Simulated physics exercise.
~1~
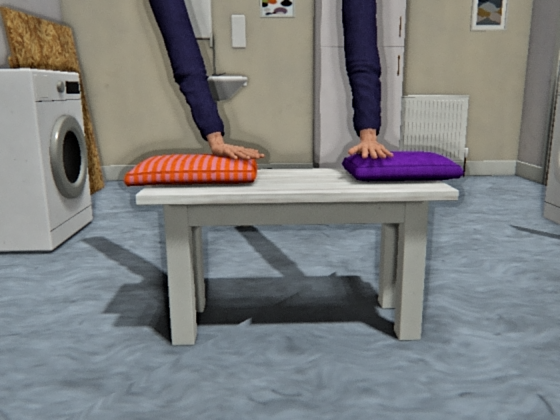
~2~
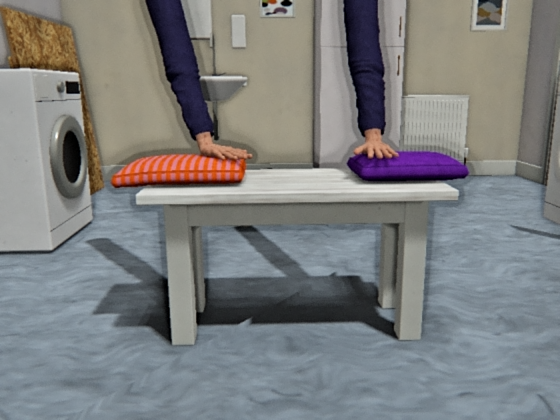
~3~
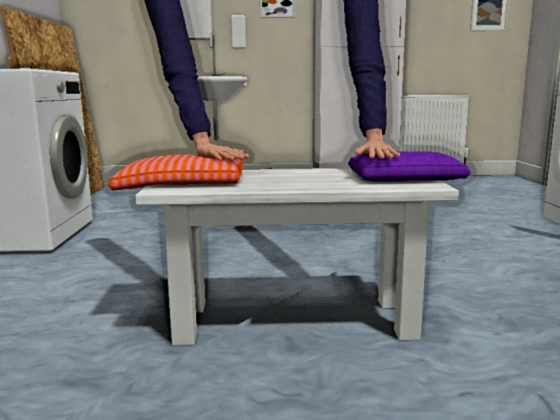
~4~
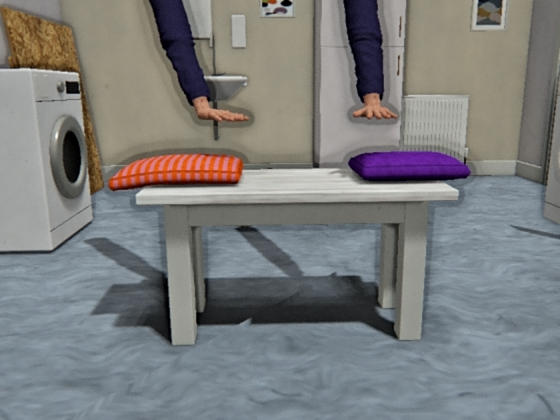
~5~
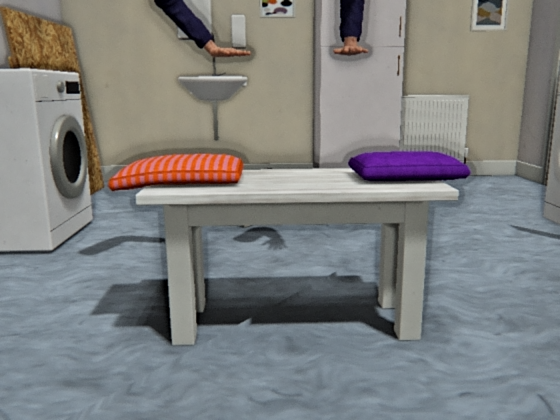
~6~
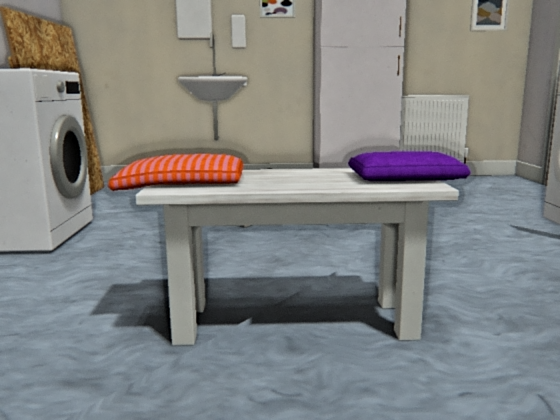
On a white bench, two hands nudge orange and purple cushions outward, then lift away, leaving both resting.
